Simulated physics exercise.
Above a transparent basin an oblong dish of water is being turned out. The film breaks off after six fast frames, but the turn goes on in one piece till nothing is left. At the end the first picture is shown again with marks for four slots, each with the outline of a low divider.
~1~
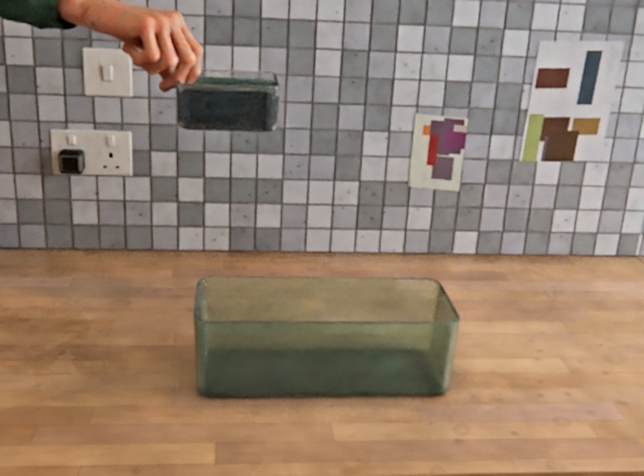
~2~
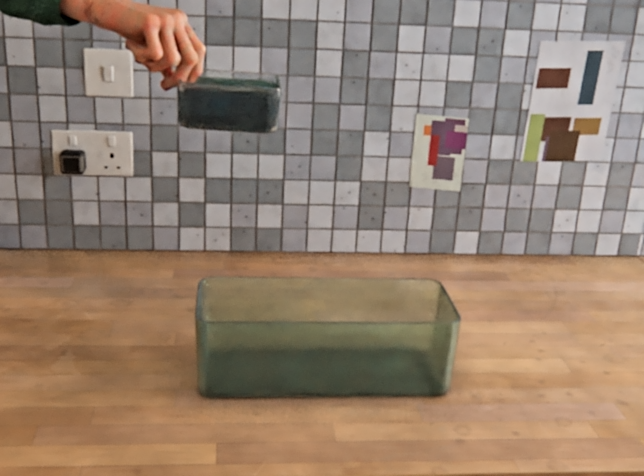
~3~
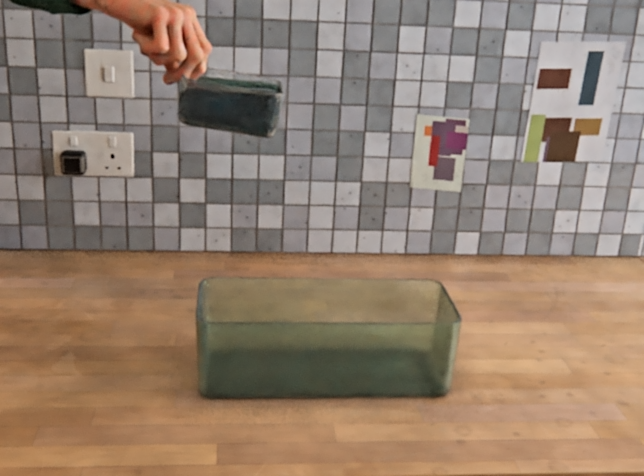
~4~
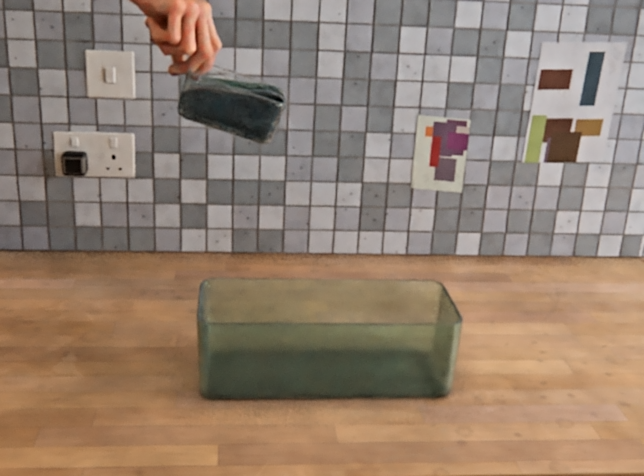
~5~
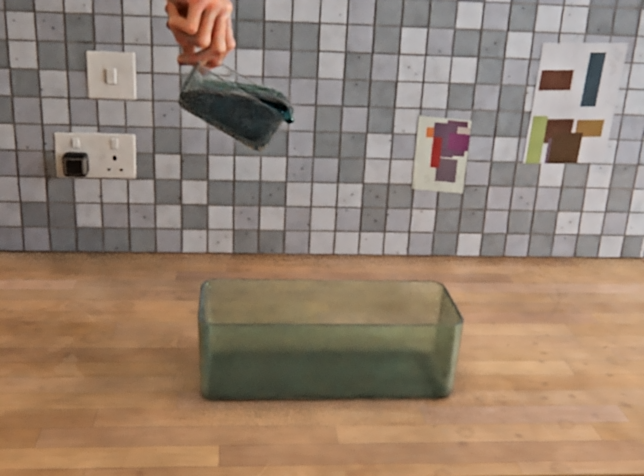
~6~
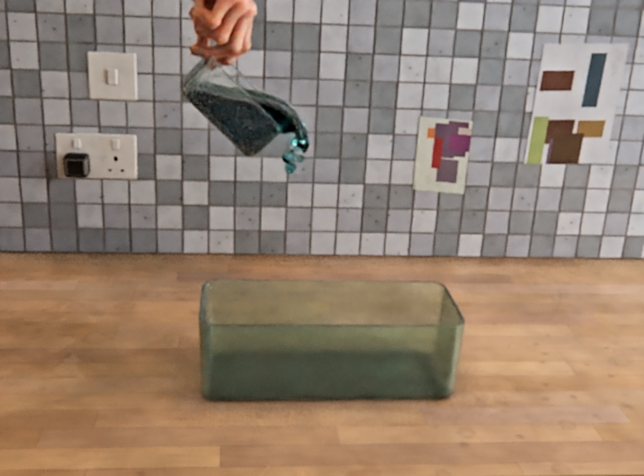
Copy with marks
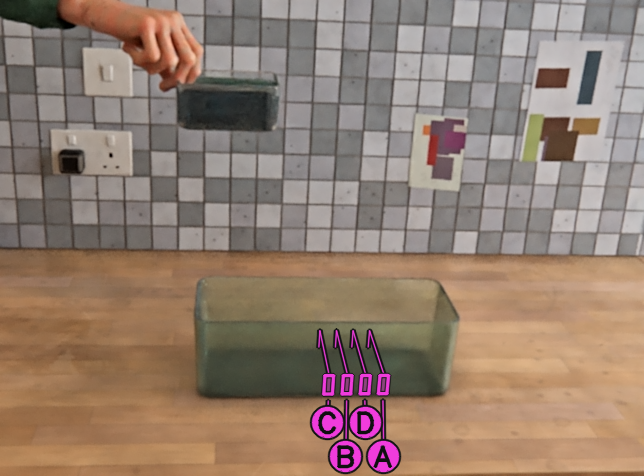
On a wooden counter before a grey and white tiled wall sits a transparent oblong basin, while above it a hand tilts a small dish of dark water steadily rightward until water pours over its lower right lip.
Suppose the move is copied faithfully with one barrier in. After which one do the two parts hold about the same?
B beats the others.
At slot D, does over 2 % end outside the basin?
Yes.
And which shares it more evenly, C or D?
C it is.
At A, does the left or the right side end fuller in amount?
The left side.
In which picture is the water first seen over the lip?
In picture 4.
In magenta, A at (382, 400); B at (346, 400); C at (328, 400); D at (364, 400).
With A, about 76 % ends left of the wall and 15 % right of it; 9 % is lost outside.
With B, about 51 % ends left of the wall and 43 % right of it; 7 % is lost outside.
With C, about 33 % ends left of the wall and 61 % right of it; 6 % is lost outside.
With D, about 82 % ends left of the wall and 11 % right of it; 8 % is lost outside.
